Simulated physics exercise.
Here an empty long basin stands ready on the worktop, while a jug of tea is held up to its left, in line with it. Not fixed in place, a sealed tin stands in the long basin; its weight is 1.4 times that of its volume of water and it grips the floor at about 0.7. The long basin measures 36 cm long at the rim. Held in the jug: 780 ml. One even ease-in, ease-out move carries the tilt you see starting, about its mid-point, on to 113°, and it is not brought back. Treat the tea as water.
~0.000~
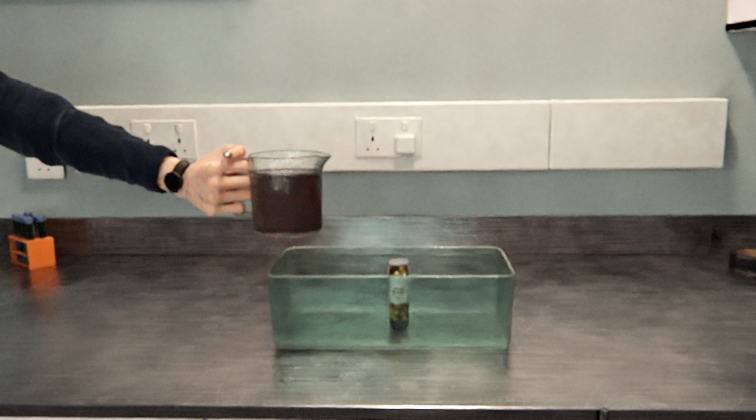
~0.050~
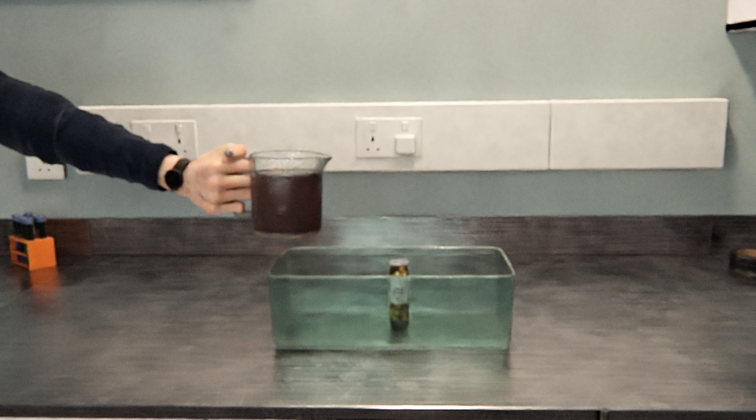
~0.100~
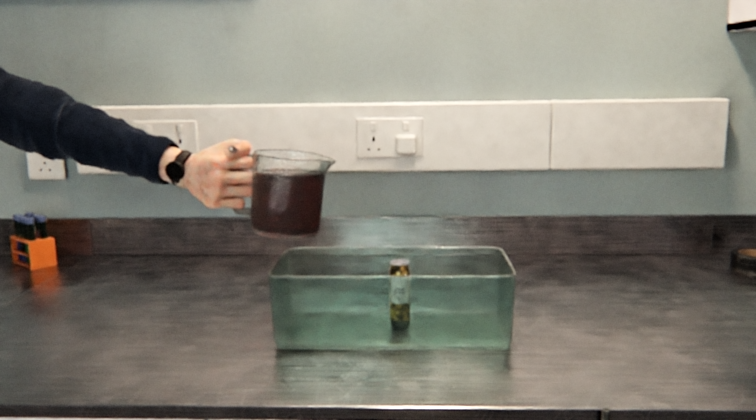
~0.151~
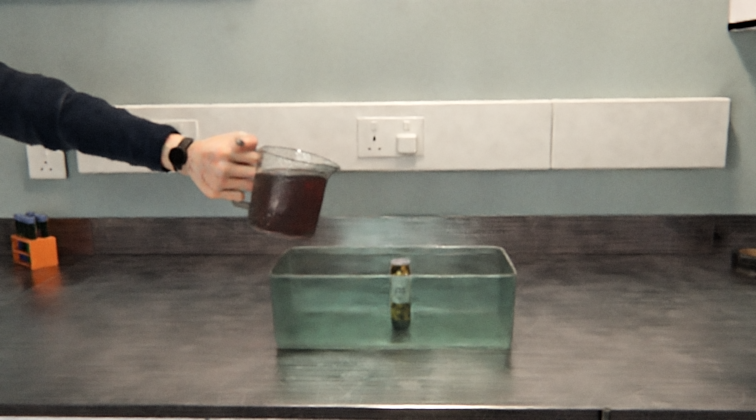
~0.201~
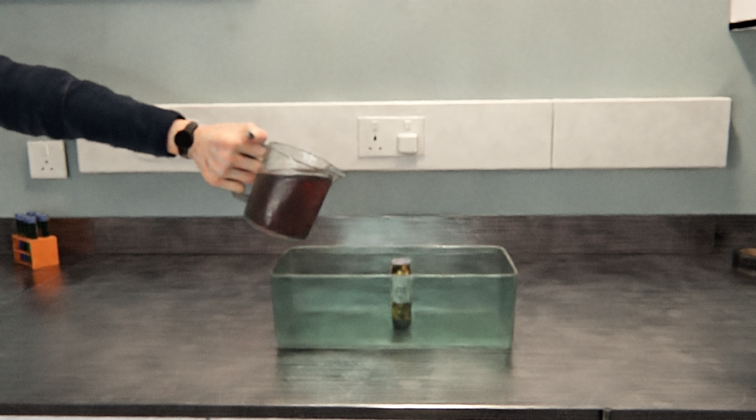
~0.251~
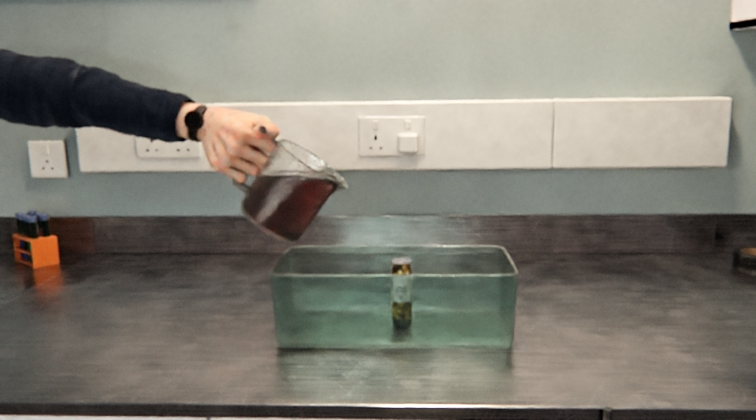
On a dark worktop, a hand holds a glass jug of dark tea left of a long clear basin, smoothly tilting it rightward.
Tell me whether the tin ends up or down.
Up.
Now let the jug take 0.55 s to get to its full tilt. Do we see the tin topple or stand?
With that tilt, the tin stays on its base.
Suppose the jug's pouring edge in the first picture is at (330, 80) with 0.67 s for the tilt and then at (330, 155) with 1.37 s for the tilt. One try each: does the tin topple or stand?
First it tips over; then it stays on its base.
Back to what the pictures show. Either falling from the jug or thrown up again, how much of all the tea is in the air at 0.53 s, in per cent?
Roughly 22 percent.
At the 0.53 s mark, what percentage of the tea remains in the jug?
About 54 percent.
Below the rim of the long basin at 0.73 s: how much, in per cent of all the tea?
Reading: Approx. 84 %.
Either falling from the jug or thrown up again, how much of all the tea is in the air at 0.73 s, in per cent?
About 7 percent.
After 0.53 s the tilt is 101° and 55 per cent is still to pour; the tin stands where it began.
After 0.73 s the tilt is 113° and 10 per cent is still to pour; the tin stands where it began.
After 0.94 s the tilt is 113° and 0 per cent is still to pour; the tin stands where it began.
After 1.17 s the tilt is 113° and 0 per cent is still to pour; the tin stands where it began.
In the end the tin stands where it began.
